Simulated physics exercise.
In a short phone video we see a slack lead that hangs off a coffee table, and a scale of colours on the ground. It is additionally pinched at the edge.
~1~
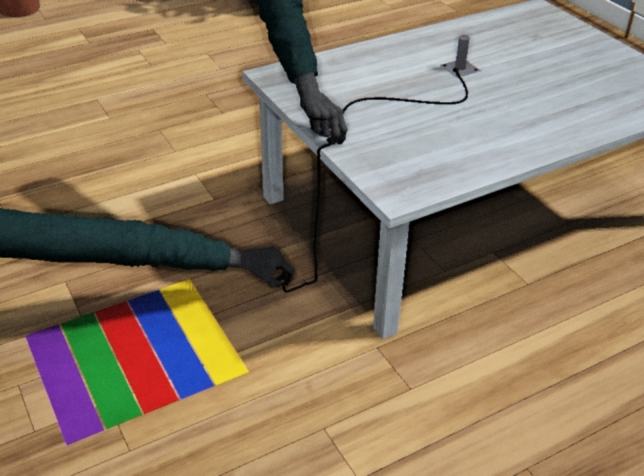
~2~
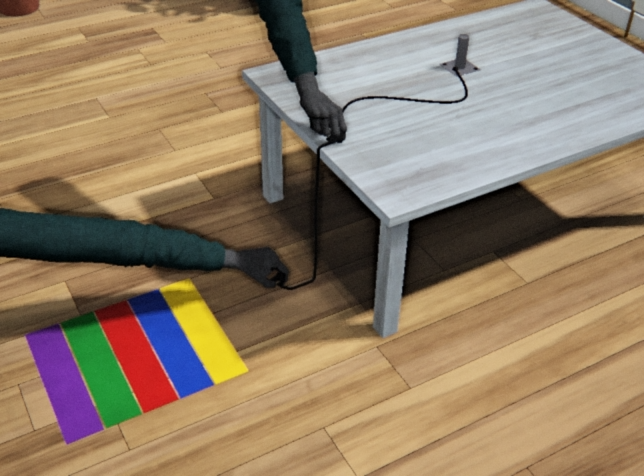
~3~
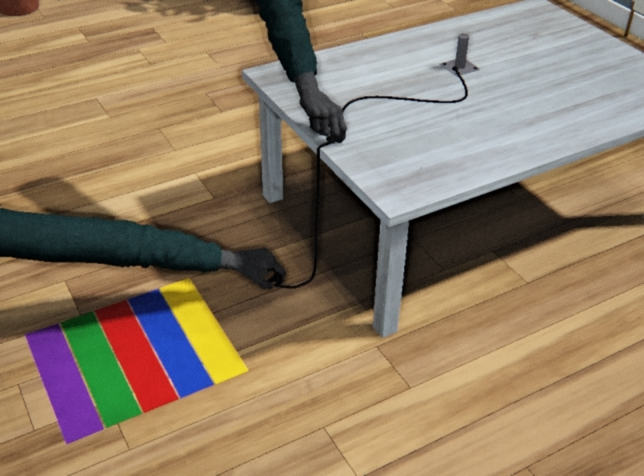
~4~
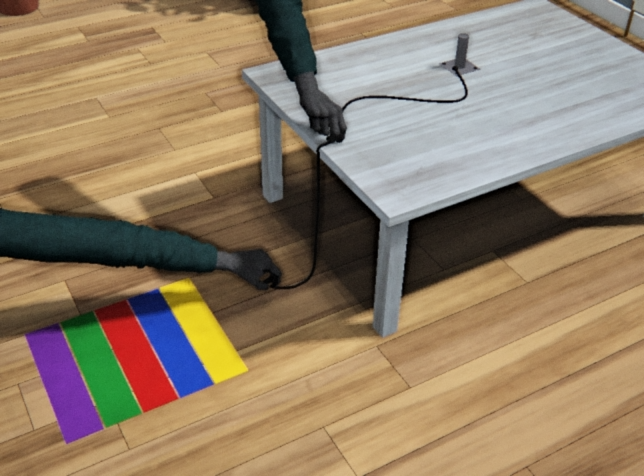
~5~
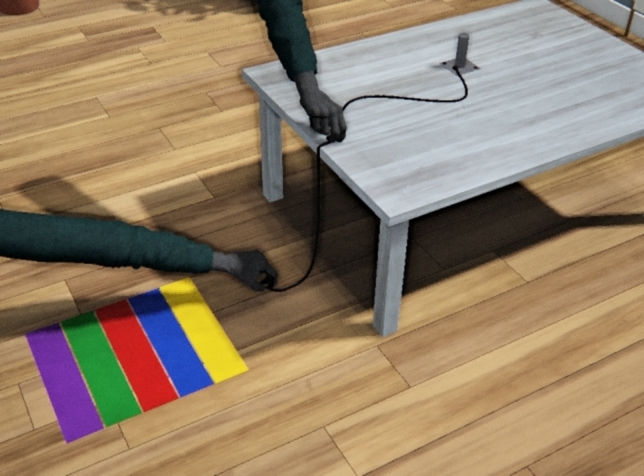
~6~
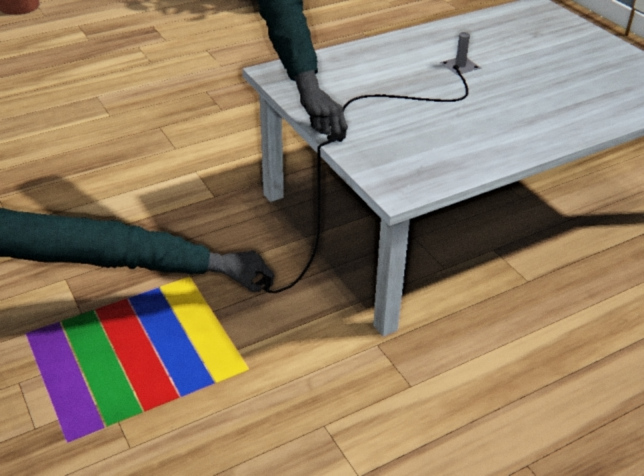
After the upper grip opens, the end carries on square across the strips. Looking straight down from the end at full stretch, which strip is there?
The green strip is there.
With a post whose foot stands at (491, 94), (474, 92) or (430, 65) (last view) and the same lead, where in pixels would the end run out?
Roughly (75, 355), (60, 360) and (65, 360), try by try.
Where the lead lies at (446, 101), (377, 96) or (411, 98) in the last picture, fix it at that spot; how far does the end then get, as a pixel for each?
Pixel places, try by try: (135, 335), (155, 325), (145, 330).
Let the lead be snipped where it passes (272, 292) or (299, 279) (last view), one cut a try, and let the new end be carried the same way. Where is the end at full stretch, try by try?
The places are (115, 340) and (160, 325).
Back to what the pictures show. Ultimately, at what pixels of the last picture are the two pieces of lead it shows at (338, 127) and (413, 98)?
About (285, 162), and the other about (373, 104).
Early on, end near (157, 326); over blue.
Midway, end near (116, 341); over red.
At the end of the slack, end near (93, 350); over green. The green one.
